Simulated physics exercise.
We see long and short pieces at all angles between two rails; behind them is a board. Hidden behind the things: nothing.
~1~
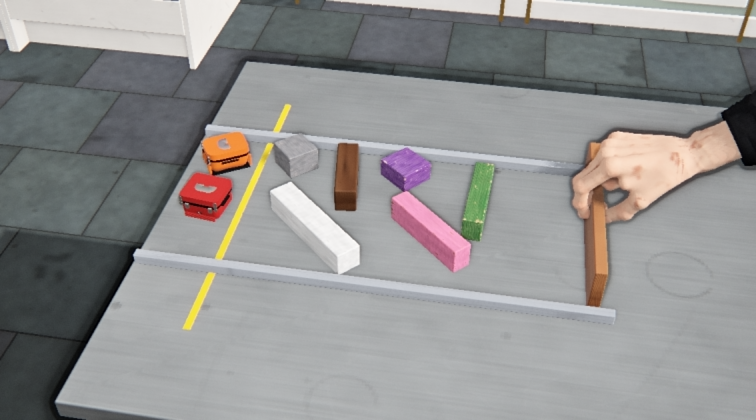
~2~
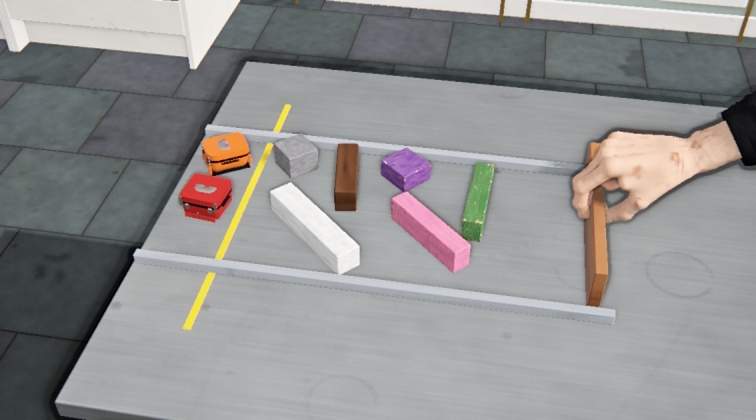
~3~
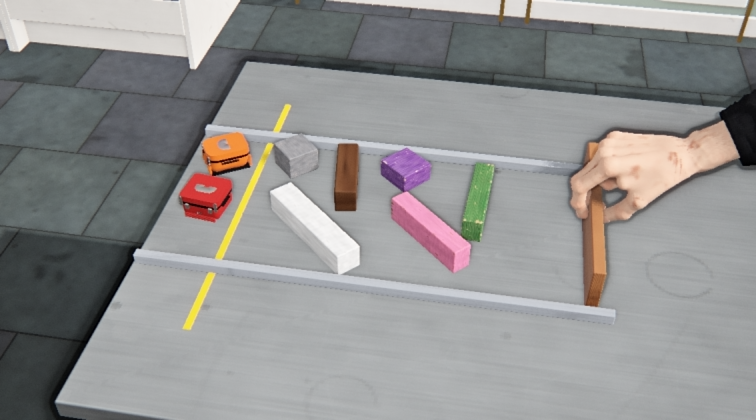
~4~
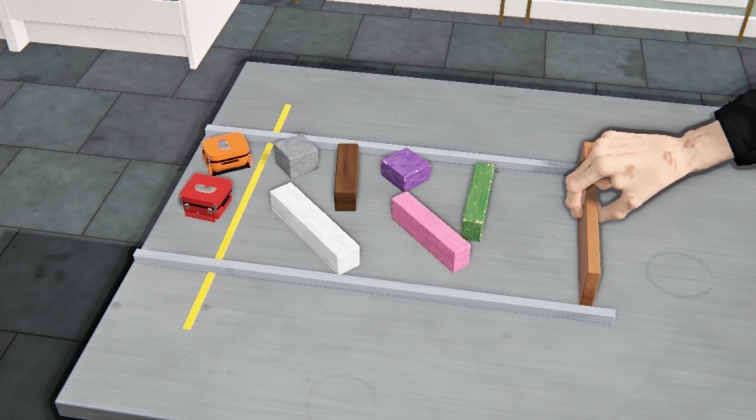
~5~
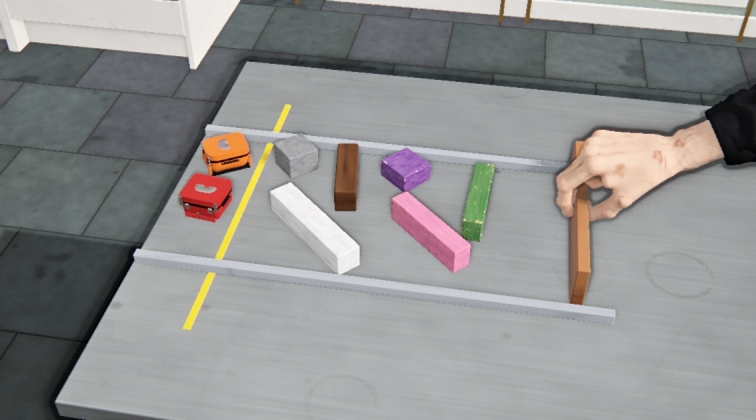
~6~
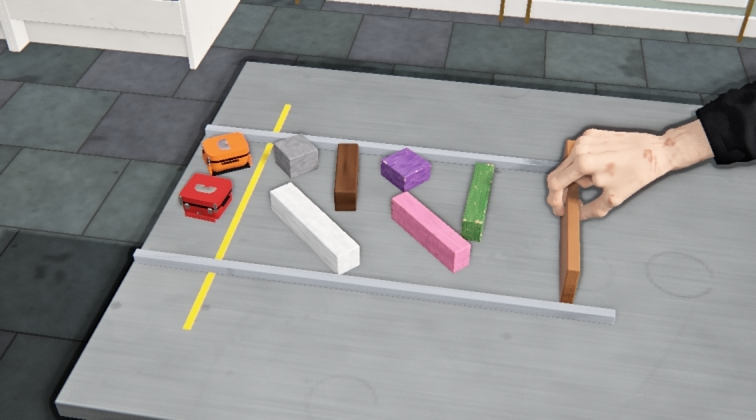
At first, a hand holds an upright wooden board at the right end of two rails on a grey table, with colourful blocks and bars between them and orange and red cases beyond a yellow tape line. Then the hand slides the board slightly left, while everything else stays still.
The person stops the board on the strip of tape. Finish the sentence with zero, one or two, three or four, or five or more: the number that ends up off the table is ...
The number that ends up off the table is three or four.
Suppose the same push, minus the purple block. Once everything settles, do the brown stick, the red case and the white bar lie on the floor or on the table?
As for the brown stick, it is retained; the red case is not retained; the white bar is retained.
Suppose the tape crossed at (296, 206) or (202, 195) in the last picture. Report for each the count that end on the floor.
Tallies: 1, 6.
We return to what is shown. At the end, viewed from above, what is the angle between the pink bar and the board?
I'd estimate about 20 degrees.
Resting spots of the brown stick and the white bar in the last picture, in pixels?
The brown stick finishes at (196, 160); the white bar finishes at (174, 212).
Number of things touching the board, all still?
Result: 2 in all.
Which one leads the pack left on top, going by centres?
The brown stick is foremost.
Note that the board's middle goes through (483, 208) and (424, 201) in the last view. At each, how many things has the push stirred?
At first I count 1, and then 3.
A little later, none off yet; orange case at rest near (226, 154); red case at rest near (207, 198); grey block at rest near (296, 156).
When it is over, the number that fall off is three or four; down, grey block, red case and orange case.
